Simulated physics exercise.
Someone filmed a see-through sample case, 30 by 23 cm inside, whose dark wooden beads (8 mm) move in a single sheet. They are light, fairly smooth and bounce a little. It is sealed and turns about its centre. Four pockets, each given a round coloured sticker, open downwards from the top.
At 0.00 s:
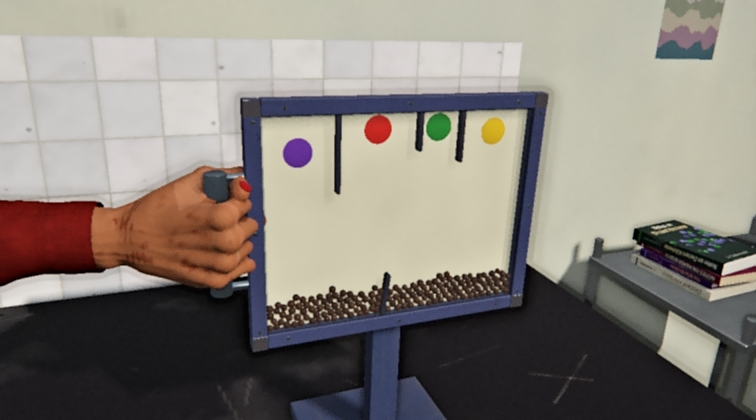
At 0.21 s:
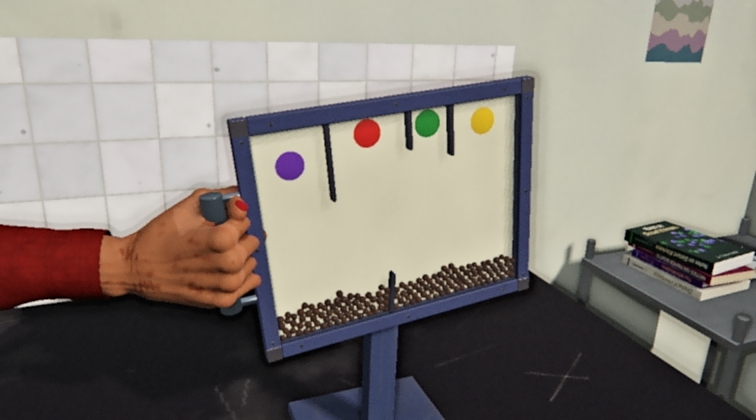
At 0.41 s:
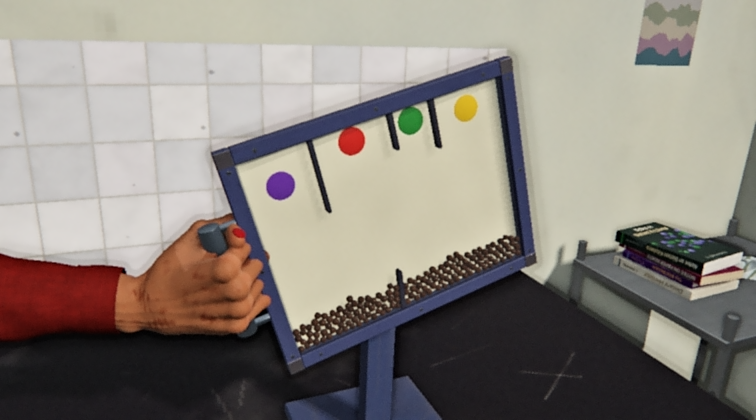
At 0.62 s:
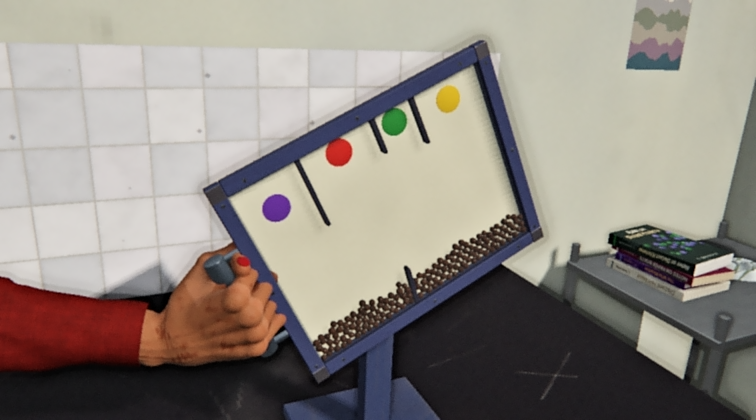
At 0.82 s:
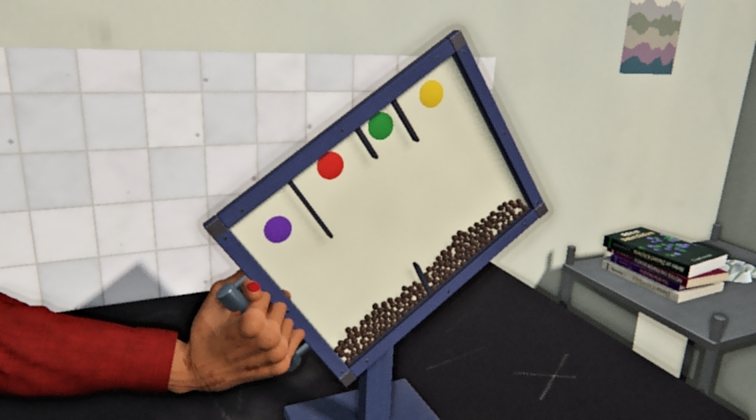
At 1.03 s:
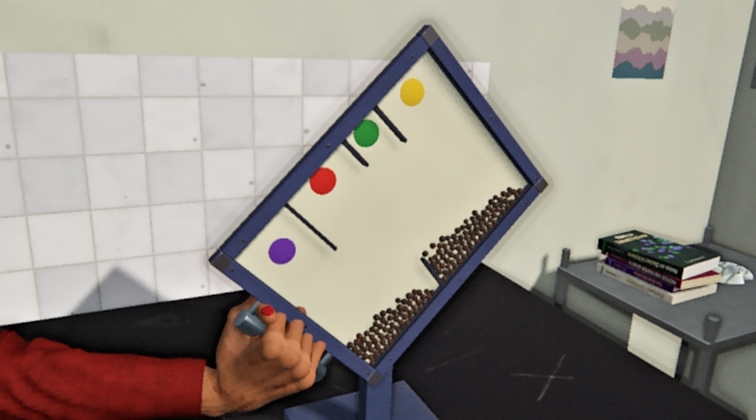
A hand gripping a handle turns a blue-framed clear case of dark beads and four coloured dots steeply anticlockwise on its stand.
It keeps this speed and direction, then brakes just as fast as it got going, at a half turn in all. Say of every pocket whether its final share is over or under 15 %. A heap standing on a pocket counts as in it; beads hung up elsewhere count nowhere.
Red: Under; green: Under; yellow: Under; purple: Over 15 %.
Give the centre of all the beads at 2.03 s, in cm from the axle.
About 7 cm right and 8 cm below.
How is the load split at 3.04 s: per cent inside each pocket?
Red pocket: 5; green pocket: 0; yellow pocket: 0; purple pocket: 45.
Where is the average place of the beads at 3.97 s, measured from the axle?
About 11 cm right and 5 cm below.
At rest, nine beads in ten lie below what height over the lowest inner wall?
Roughly 12 cm.
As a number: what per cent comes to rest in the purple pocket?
Roughly 95 per cent.
After 3.04 s it has turned 140°, the beads' middle is 8 cm right of and 10 cm below the axle; inside pockets, red 5 %, purple 45 %.
After 3.97 s it has turned 180°, the beads' middle is 11 cm right of and 5 cm below the axle; inside pockets, red 5 %, purple 60 %.
Settled by 4.5 s, red 5 %, green 0 %, yellow 0 %, purple 95 %.
